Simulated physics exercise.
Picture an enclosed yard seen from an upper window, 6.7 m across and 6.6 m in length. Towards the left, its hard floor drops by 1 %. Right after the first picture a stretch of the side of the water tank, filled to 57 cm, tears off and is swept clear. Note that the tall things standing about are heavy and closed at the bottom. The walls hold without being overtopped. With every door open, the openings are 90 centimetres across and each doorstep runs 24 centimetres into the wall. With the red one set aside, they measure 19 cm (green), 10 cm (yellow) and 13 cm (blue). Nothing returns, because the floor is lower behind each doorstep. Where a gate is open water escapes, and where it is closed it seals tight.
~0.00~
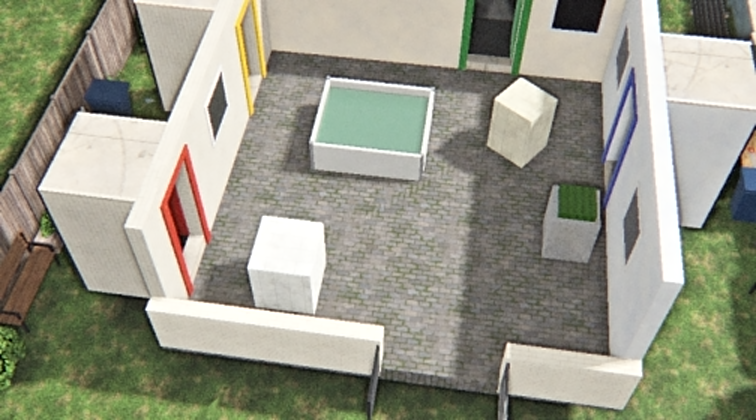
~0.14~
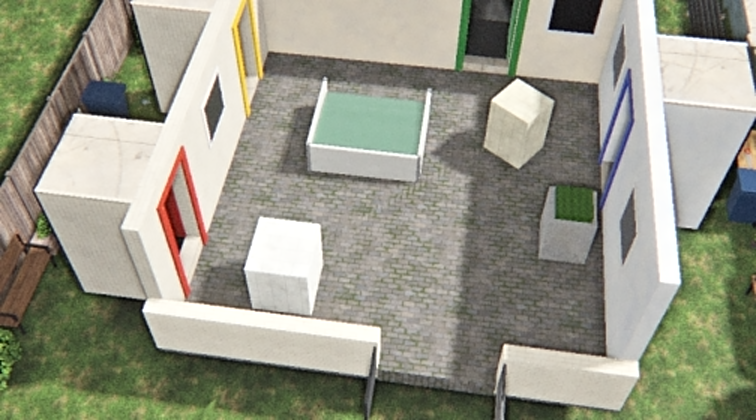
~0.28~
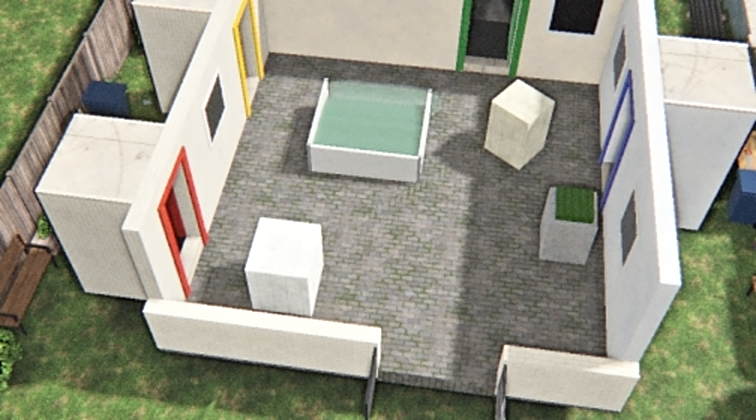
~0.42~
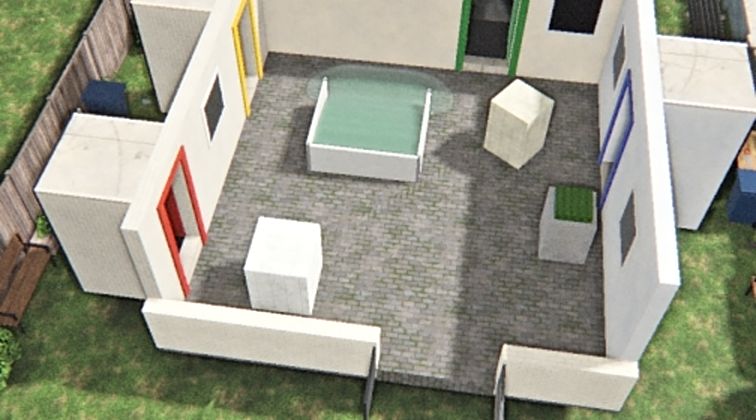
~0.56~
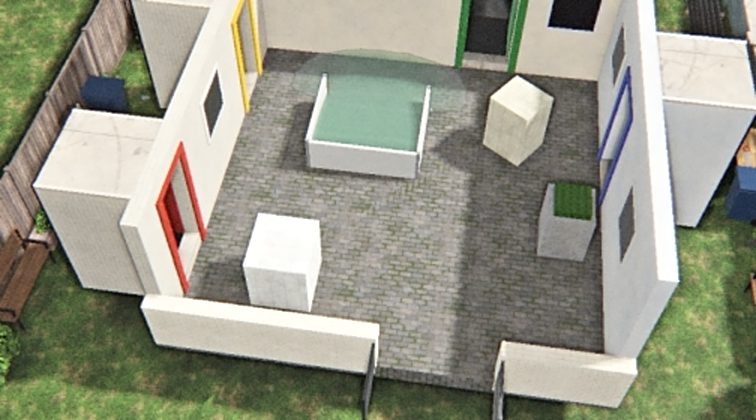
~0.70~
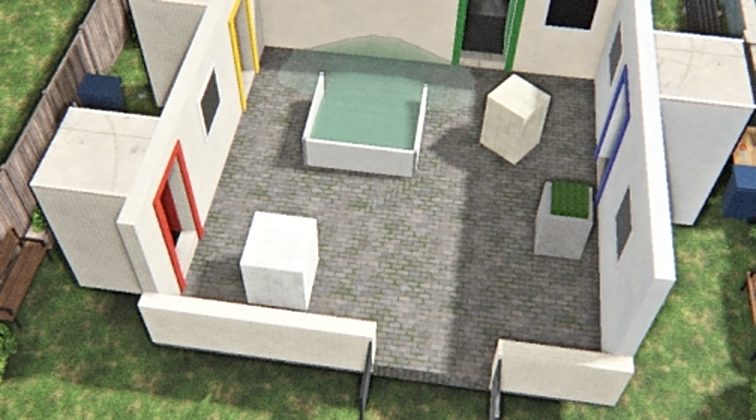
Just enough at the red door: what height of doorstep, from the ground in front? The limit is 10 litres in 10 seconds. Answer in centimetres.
Some 7 cm.
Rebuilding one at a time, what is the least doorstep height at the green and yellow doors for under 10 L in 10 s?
About 9.5 cm at green and 17 cm at yellow.
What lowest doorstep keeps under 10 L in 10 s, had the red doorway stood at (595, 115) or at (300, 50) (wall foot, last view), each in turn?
In turn: About 14.5 cm, about 22 cm.
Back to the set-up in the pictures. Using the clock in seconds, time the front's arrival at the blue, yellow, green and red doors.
The blue door gets it at 3.0 s, the yellow door at 1.6 s, the green door at 0.9 s and the red door at 3.4 s.
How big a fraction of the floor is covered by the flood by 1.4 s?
Wet share: Around 15 %.
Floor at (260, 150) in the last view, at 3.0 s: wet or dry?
At that moment it's submerged.
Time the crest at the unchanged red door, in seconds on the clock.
Roughly at 7.5 s.
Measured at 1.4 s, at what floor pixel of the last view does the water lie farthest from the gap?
The tip of the flood lies near (530, 76).
After 1.4 s water covers 15 % of the floor, deepest (42 cm) near (378, 60); it has not reached the red door.
After 3.0 s water covers 35 % of the floor, deepest (27 cm) near (262, 55); it has not reached the red door.
After 10.0 s water covers 90 % of the floor, deepest (10 cm) near (208, 215); 8 cm at the red door, 0 litres in over its 25 cm doorstep.
At the red door as built, the water arrived by 3.4 s and peaked near 10 cm at 7.6 s.
With a doorstep of 6 cm, 18 litres would have come in within the 10 s; with 8 cm, 6 litres. So under 10 litres takes about 7 cm.
